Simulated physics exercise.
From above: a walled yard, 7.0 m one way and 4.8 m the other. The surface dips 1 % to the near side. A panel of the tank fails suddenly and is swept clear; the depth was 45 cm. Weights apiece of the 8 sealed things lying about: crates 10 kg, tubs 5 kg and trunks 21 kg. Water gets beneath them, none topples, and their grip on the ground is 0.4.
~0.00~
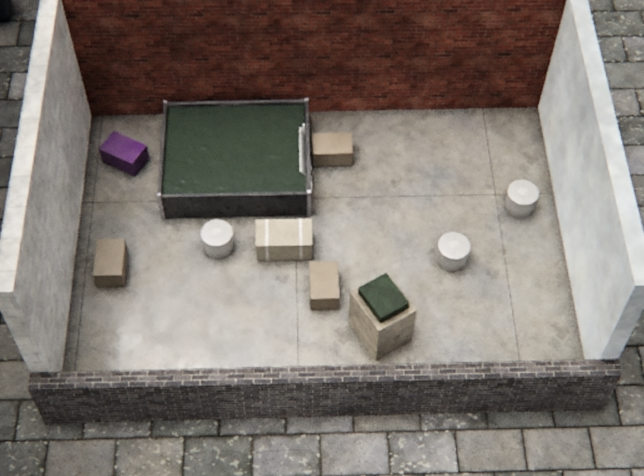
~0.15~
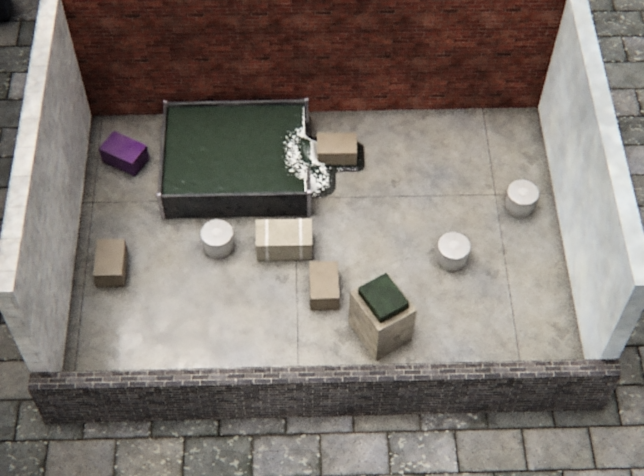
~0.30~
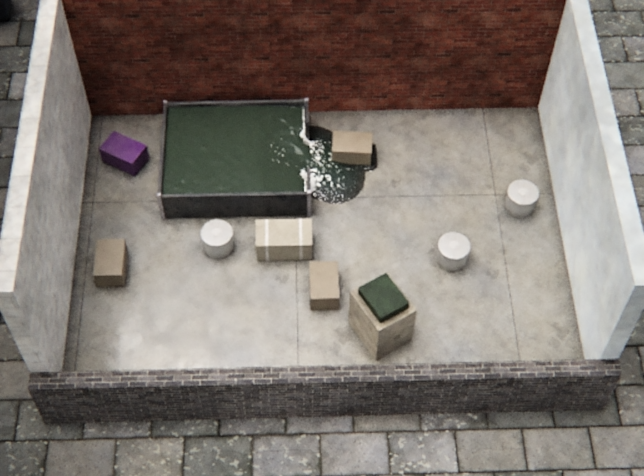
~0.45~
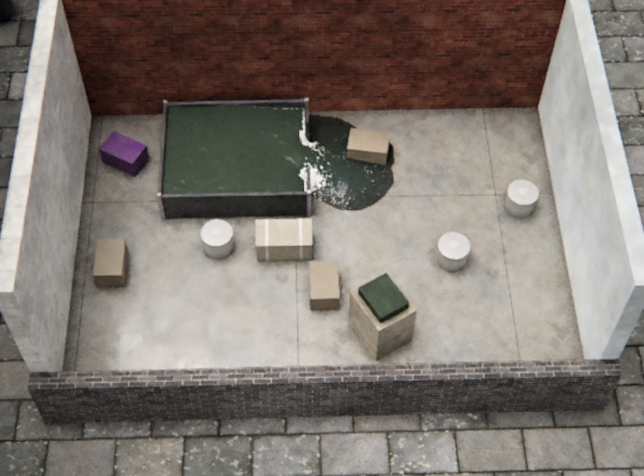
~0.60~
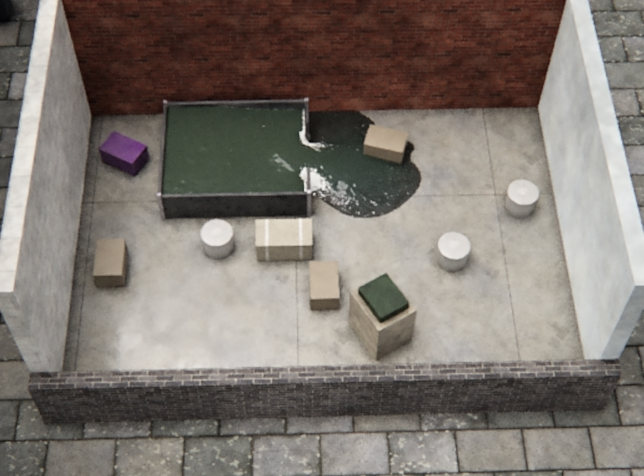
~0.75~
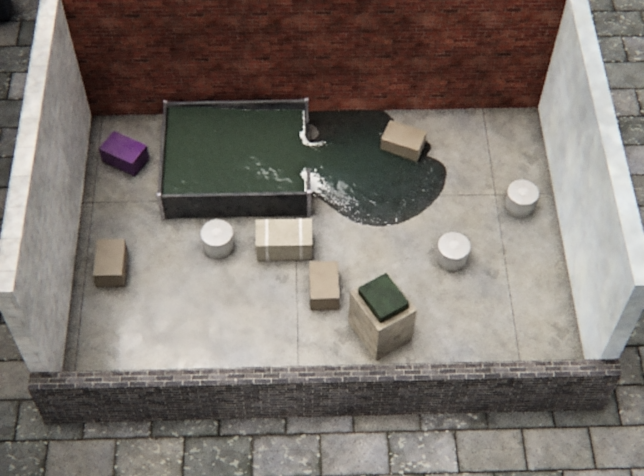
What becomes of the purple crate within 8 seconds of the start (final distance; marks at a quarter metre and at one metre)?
The purple crate holds its place.
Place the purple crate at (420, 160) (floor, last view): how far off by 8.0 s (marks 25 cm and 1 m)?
It gets carried off.
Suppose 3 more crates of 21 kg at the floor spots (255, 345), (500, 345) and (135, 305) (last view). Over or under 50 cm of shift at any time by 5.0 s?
In turn: Less, short of it, short of it.
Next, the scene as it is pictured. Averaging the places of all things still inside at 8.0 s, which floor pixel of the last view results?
Near (289, 282).
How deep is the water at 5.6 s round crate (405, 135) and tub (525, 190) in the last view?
About 7 and 14 cm.
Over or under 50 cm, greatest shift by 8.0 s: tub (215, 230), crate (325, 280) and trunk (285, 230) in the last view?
In that order: Less, less, under.
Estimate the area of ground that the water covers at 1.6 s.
About 13 m2.
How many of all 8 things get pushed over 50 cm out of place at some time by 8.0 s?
That makes 3.
After 1.6 s the purple crate is near (123, 147), 0.0 m from its start, aground; 0 afloat.
After 3.6 s the purple crate is near (123, 147), 0.0 m from its start, aground; 2 afloat.
After 5.6 s the purple crate is near (123, 147), 0.0 m from its start, aground; 3 afloat.
After 8.0 s the purple crate is near (123, 147), 0.0 m from its start, aground; 3 afloat.
